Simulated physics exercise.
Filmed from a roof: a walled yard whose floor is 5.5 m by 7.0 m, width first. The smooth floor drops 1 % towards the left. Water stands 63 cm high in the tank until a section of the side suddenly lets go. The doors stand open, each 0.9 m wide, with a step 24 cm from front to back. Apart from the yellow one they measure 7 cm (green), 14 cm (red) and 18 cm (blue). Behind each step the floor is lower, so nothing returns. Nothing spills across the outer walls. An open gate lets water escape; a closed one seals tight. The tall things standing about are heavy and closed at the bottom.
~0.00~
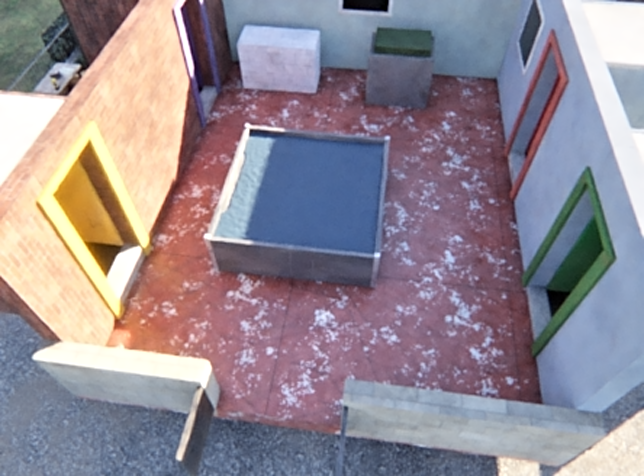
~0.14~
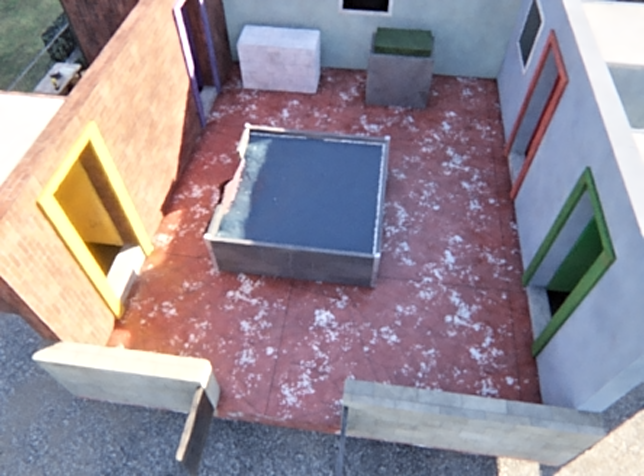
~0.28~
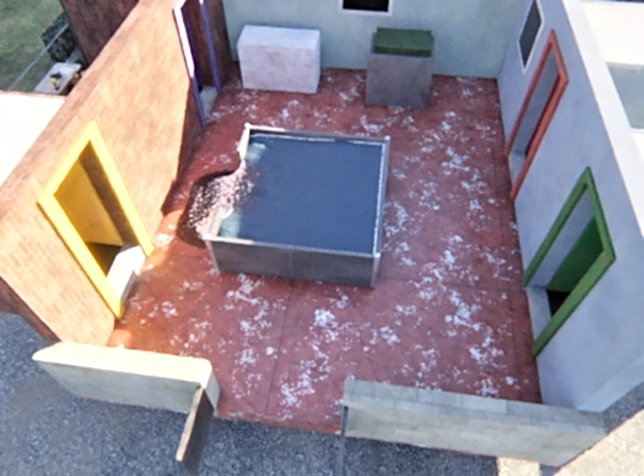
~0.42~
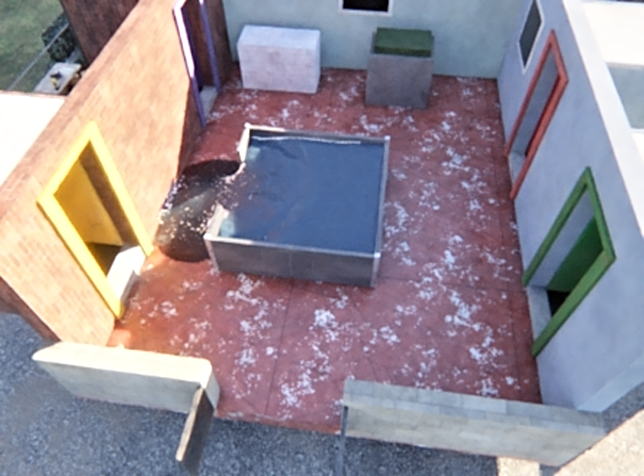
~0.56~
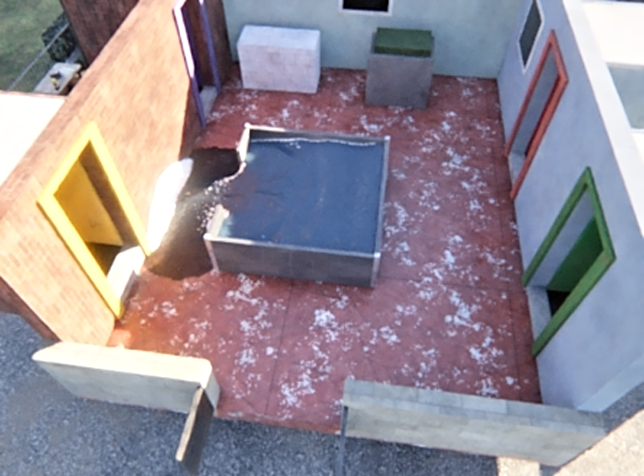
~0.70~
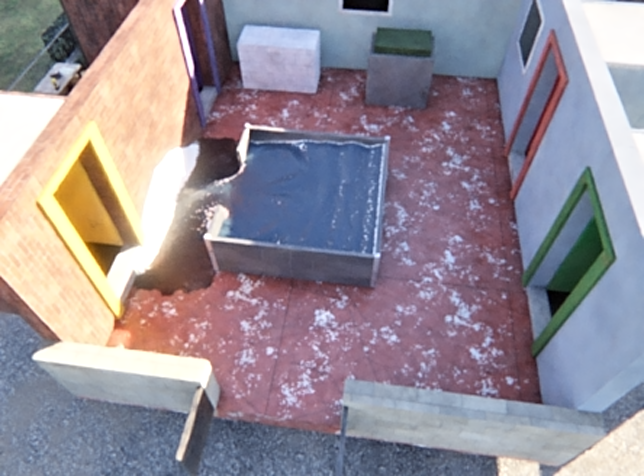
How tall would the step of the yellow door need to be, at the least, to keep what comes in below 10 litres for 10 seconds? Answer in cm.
About 15 cm.
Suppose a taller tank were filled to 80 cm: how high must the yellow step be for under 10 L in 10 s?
Then roughly 20 cm.
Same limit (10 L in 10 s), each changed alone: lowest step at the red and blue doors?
Roughly 7.5 cm at red and 9.5 cm at blue.
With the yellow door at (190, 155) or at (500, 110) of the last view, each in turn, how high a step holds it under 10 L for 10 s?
About 29 and 6.5 cm.
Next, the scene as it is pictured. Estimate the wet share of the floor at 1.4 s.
About 20 per cent.
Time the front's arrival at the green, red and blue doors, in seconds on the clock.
Arrival: Green 4.5 s, red 5.0 s, blue 1.1 s.
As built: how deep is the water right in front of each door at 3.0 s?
Depths in cm: Green 0, red 0, yellow 15, blue 8.
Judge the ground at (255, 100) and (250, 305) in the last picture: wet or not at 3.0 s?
In that order: Wet, wet.
After 1.4 s water covers 20 % of the floor, deepest (51 cm) near (181, 204); 18 cm at the yellow door, 0 litres in over its 27 cm step.
After 3.0 s water covers 45 % of the floor, deepest (34 cm) near (101, 358); 15 cm at the yellow door, 0 litres in over its 27 cm step.
After 10.0 s water covers 100 % of the floor, deepest (13 cm) near (374, 327); 7 cm at the yellow door, 0 litres in over its 27 cm step.
At the yellow door as built, the water arrived by 0.7 s and peaked near 19 cm at 1.8 s.
With a step of 14 cm, 13 litres would have come in within the 10 s; with 18.5 cm, 3 litres. So under 10 litres takes about 15 cm.
